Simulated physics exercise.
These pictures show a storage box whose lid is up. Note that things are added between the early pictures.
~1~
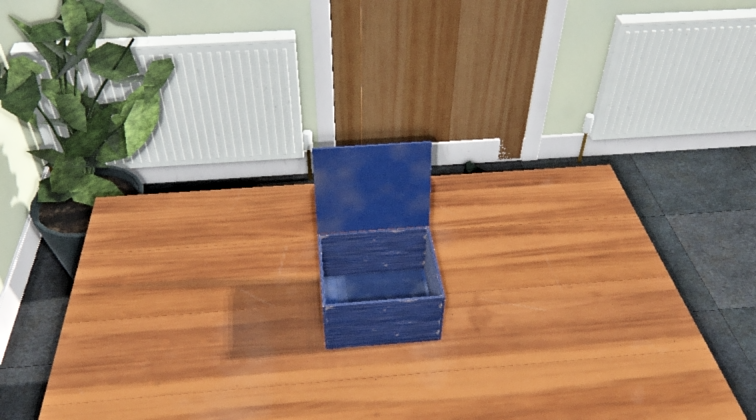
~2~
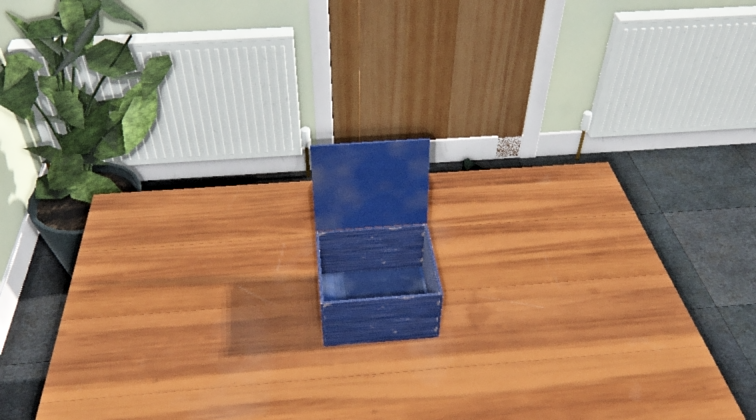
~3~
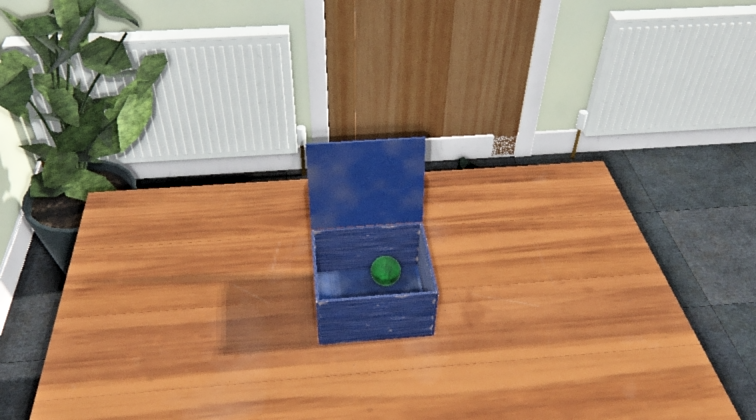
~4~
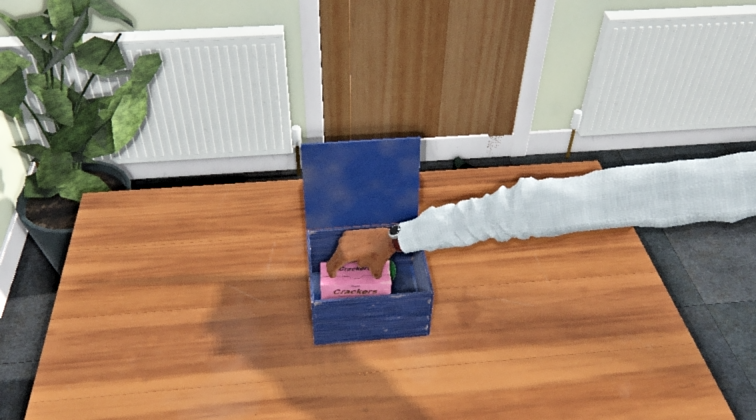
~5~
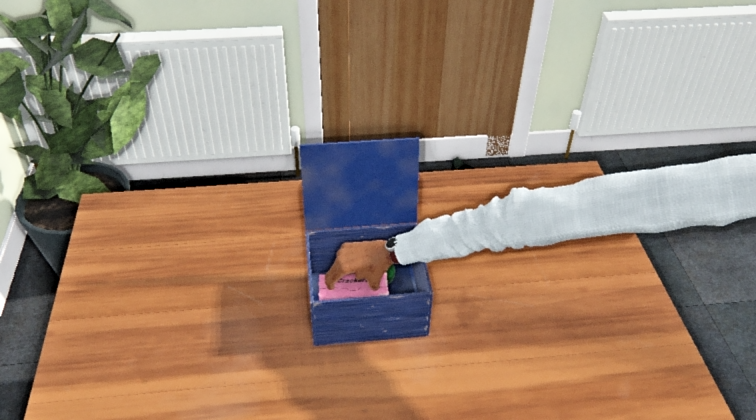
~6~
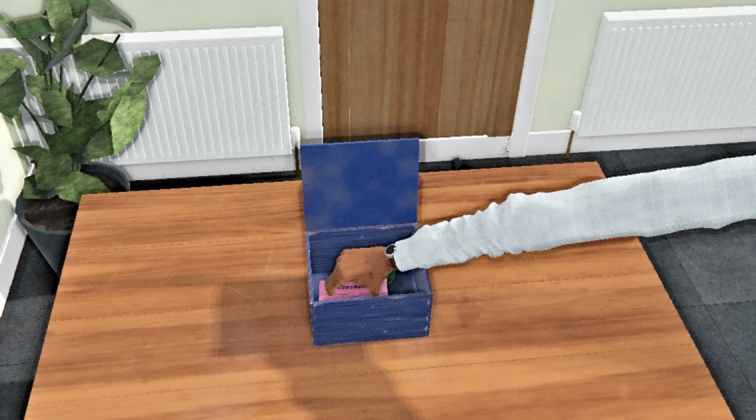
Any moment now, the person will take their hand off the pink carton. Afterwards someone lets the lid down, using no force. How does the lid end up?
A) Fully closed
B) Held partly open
The answer is A.
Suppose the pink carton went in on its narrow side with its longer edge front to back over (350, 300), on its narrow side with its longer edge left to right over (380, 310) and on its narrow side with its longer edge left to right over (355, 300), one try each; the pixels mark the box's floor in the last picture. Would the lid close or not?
So, first it goes down fine, then it goes down fine, and finally it goes down fine.
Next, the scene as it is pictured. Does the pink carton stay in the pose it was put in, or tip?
The pink carton stays as placed.
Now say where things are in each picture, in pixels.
In the first frame, the last thing is not in view yet.
In the second frame, the last thing is not in view yet.
In the third frame, the last thing is not in view yet; green ball (386, 271).
In the fourth frame, still above its spot; pink carton (355, 285).
In the fifth frame, still above its spot.
In the sixth frame, in place under the hand.
Then, 1.30 s past the last view, lid 79° above the rim.
Then, 1.70 s past the last view, lid 47° above the rim.
Then, 2.00 s past the last view, lid 12° above the rim.
Finally, lid shut; both still in place. Final places as the last picture's camera would see them, pink carton near (353, 302).
